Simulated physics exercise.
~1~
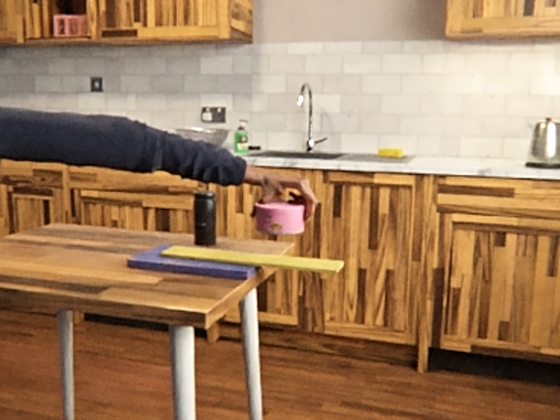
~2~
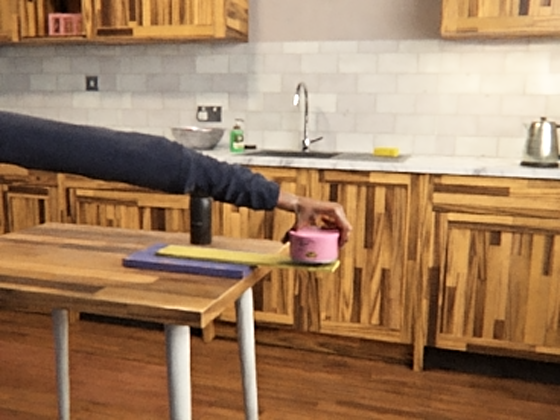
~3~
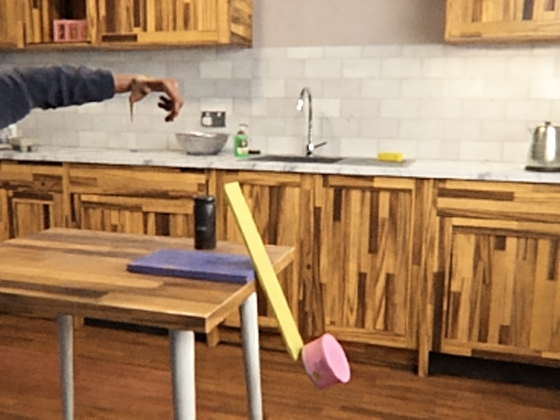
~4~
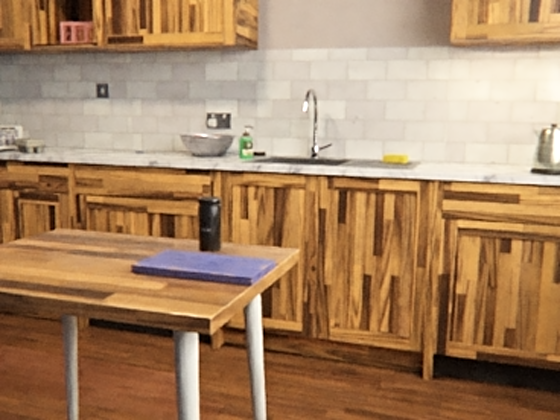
A pink tub was lowered by hand onto the overhanging end of a yellow board at the table's edge, and once the hand let go, both tipped and fell out of view, leaving the blue slab and black jar in place.
